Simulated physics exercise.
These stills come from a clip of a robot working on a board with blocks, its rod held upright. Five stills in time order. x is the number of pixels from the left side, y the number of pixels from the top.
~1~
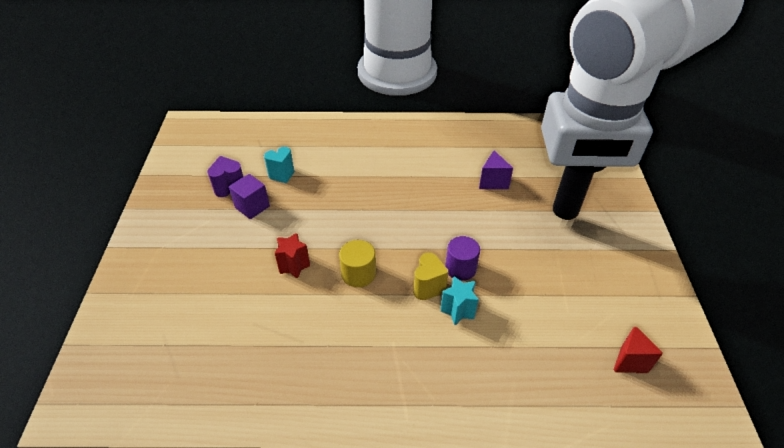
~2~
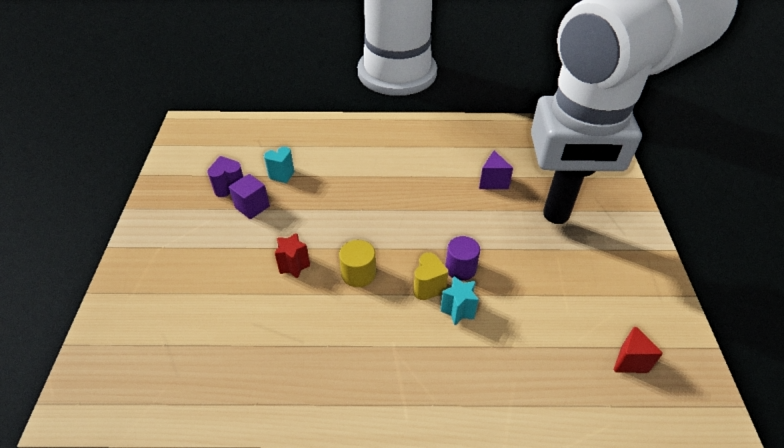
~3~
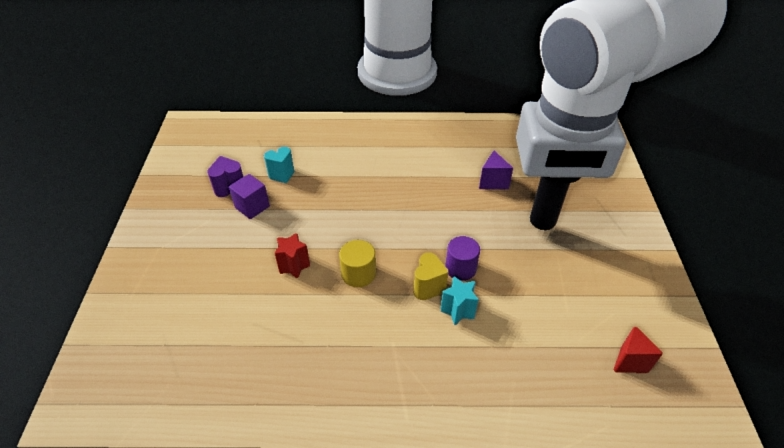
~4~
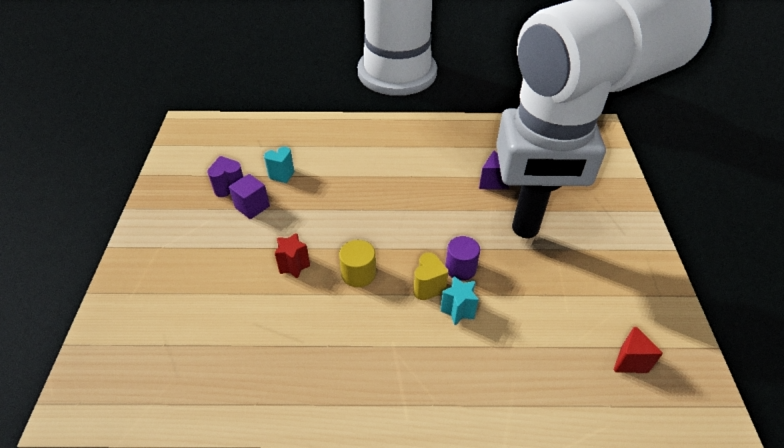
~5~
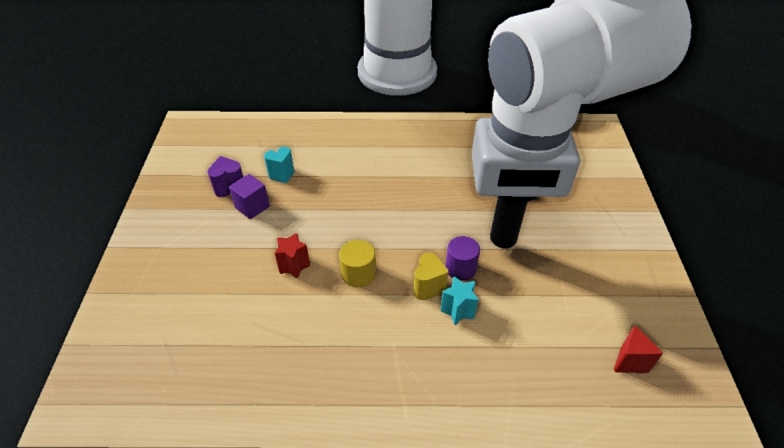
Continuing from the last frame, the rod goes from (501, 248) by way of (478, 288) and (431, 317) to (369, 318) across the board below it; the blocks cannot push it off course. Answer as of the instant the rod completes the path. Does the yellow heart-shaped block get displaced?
I'd say no.
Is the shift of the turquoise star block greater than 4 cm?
The answer is yes.
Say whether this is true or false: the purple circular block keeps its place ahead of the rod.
Answer: False.
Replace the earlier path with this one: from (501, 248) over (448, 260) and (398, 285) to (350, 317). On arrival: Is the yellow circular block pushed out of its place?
I expect not.
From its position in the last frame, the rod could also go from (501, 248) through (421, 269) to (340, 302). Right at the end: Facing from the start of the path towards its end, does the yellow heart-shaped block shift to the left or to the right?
It will end up to the left.
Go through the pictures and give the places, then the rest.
Rod's lower end at (565, 212); yellow heart-shaped block at (430, 267); turquoise star block at (462, 290); purple circular block at (464, 247), in the first picture.
Rod at (556, 216); blocks still, in the second picture.
Rod at (542, 222); blocks still, in the third picture.
Rod at (525, 230); blocks still, in the fourth picture.
Rod at (503, 240); yellow heart-shaped block at (430, 267); turquoise star block at (462, 290); purple circular block at (464, 247), in the fifth picture.
What follows on the original path. One third of the way, rod at (478, 281); purple circular block at (453, 255).
Two thirds of the way, rod at (431, 309); turquoise star block at (426, 321); purple circular block at (453, 255).
At the end, rod at (368, 310); yellow heart-shaped block still; turquoise star block at (420, 323), turned 30° anticlockwise; purple circular block at (453, 255).
